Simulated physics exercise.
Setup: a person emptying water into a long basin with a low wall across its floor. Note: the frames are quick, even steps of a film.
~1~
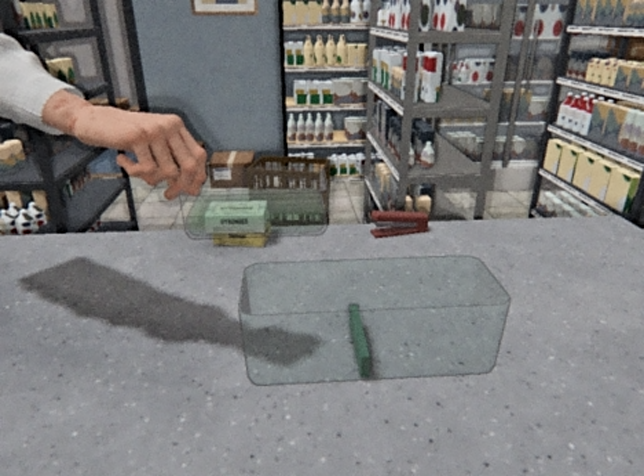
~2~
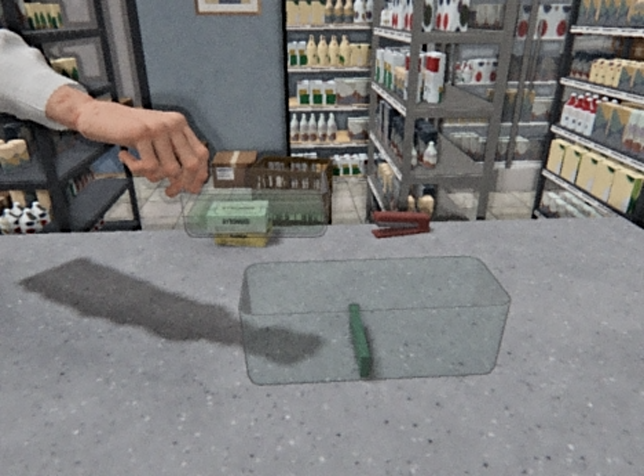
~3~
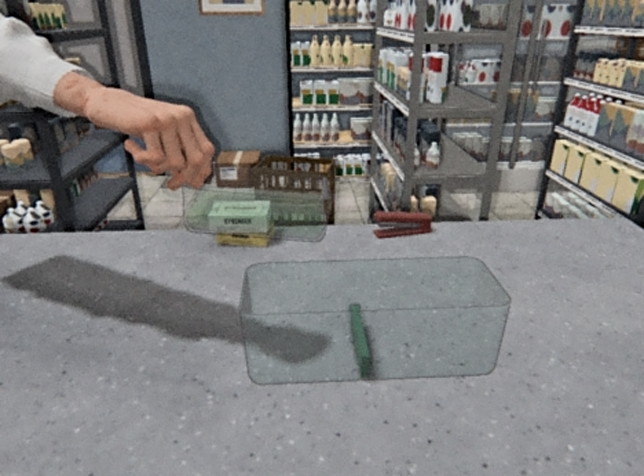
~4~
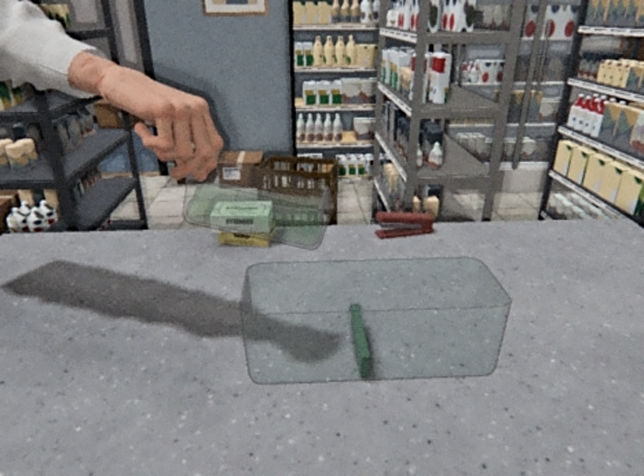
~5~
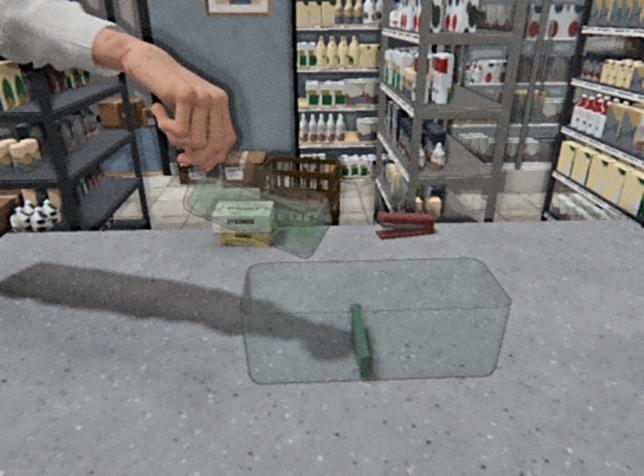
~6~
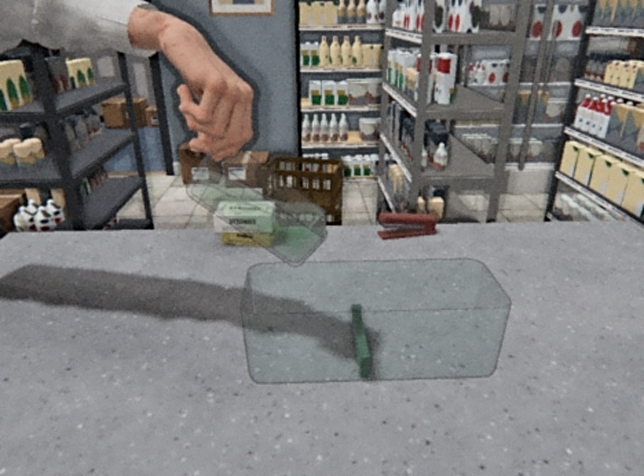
A hand tilting a clear container steadily to the right beside a long transparent basin on a grey speckled shop counter.
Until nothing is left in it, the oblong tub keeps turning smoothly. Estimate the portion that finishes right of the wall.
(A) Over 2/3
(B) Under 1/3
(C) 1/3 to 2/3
Option B: Under 1/3.
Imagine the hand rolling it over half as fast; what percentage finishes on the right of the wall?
About 40 %.
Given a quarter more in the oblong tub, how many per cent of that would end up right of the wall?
It should come out close to 25 per cent.
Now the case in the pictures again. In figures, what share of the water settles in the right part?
I'd put it near 15 per cent.
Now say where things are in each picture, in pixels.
The first frame shows tilt 0°; pouring edge (325, 180); surface from (191, 203) to (323, 199); the long basin's rim runs from (242, 289) to (494, 279); the wall's top is at (359, 330).
The second frame shows tilt 2°; pouring edge (326, 182); surface from (192, 202) to (323, 200).
The third frame shows tilt 7°; pouring edge (328, 188); surface from (193, 199) to (323, 203).
The fourth frame shows tilt 15°; pouring edge (329, 198); surface from (193, 194) to (321, 207).
The fifth frame shows tilt 26°; pouring edge (328, 211); surface from (193, 187) to (321, 210).
The sixth frame shows tilt 39°; pouring edge (324, 225); surface from (197, 178) to (318, 214); 2 per cent is over the edge.
A moment on, the oblong tub is tipped right over and 8 per cent is still to pour, 75 is left of the wall and 7 right of it.
Next, the oblong tub is tipped right over and 0 per cent is still to pour, 79 is left of the wall and 11 right of it.
Then the oblong tub is tipped right over and 0 per cent is still to pour, 81 is left of the wall and 13 right of it.
Later the oblong tub is tipped right over and 0 per cent is still to pour, 81 is left of the wall and 13 right of it.
Finally, 81 per cent lies left of the wall, 13 right of it and 5 outside.
